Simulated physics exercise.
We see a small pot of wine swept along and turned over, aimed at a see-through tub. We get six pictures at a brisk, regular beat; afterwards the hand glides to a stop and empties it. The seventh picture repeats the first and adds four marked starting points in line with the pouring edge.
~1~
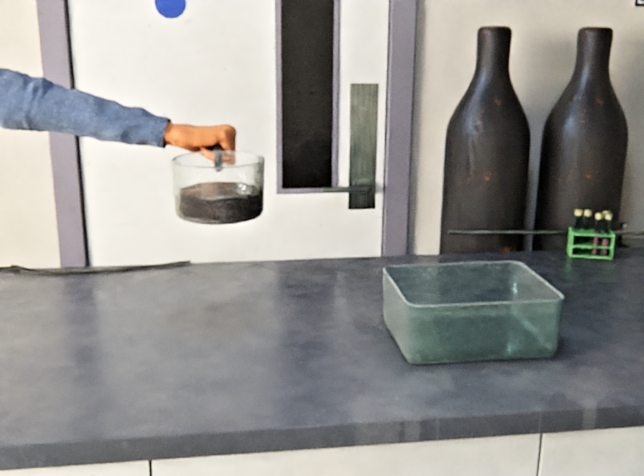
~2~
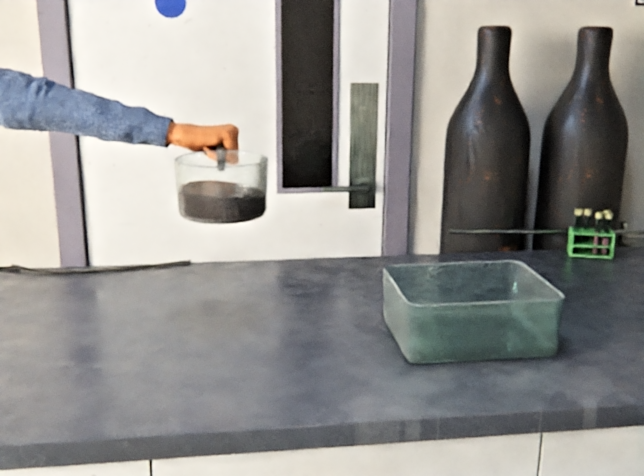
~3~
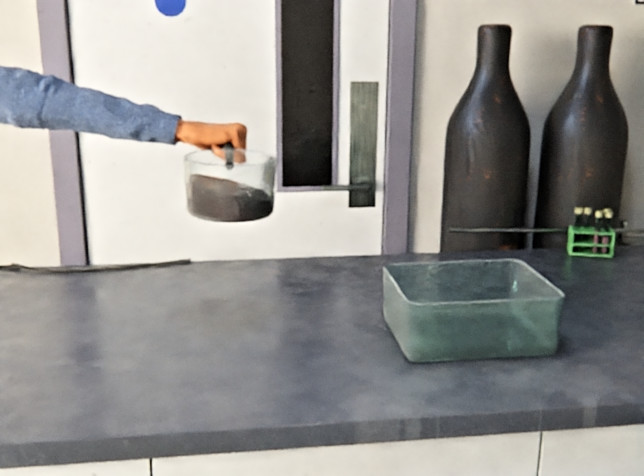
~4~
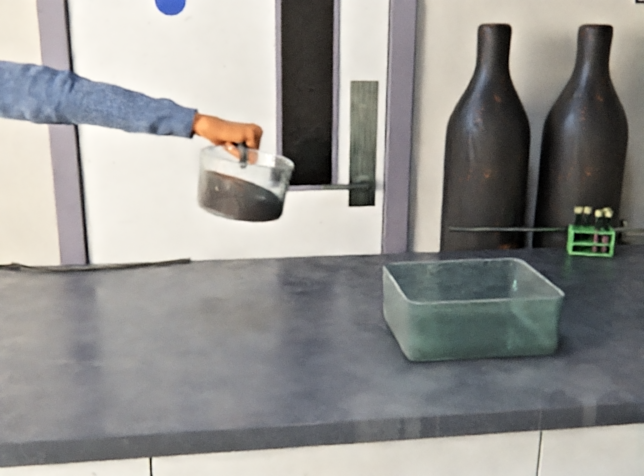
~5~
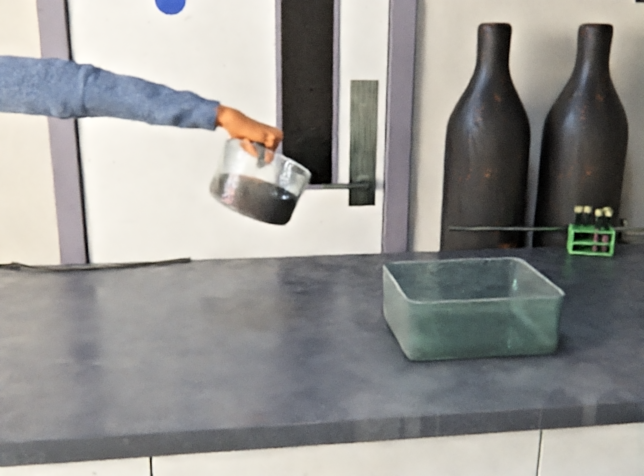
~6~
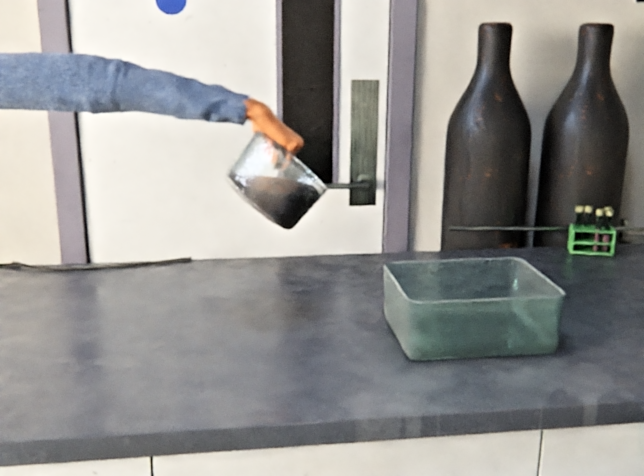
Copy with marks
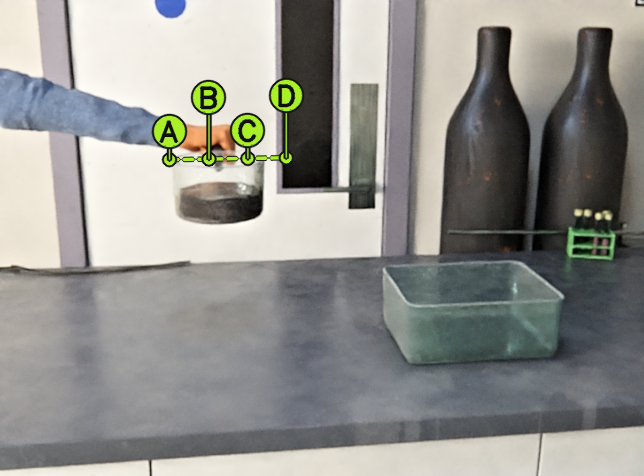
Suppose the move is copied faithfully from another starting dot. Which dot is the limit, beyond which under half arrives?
That is spot D.
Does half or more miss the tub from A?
Yes.
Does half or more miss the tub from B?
Yes.
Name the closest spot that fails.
C.
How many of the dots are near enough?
One of them.
In lime, A at (169, 159); B at (208, 159); C at (247, 158); D at (286, 157).
For spot A, about 0 % lands in the tub, 100 % falls short.
For spot B, about 0 % lands in the tub, 99 % falls short.
For spot C, about 19 % lands in the tub, 78 % falls short.
For spot D, about 66 % lands in the tub, 24 % falls short and 10 % goes beside or beyond.
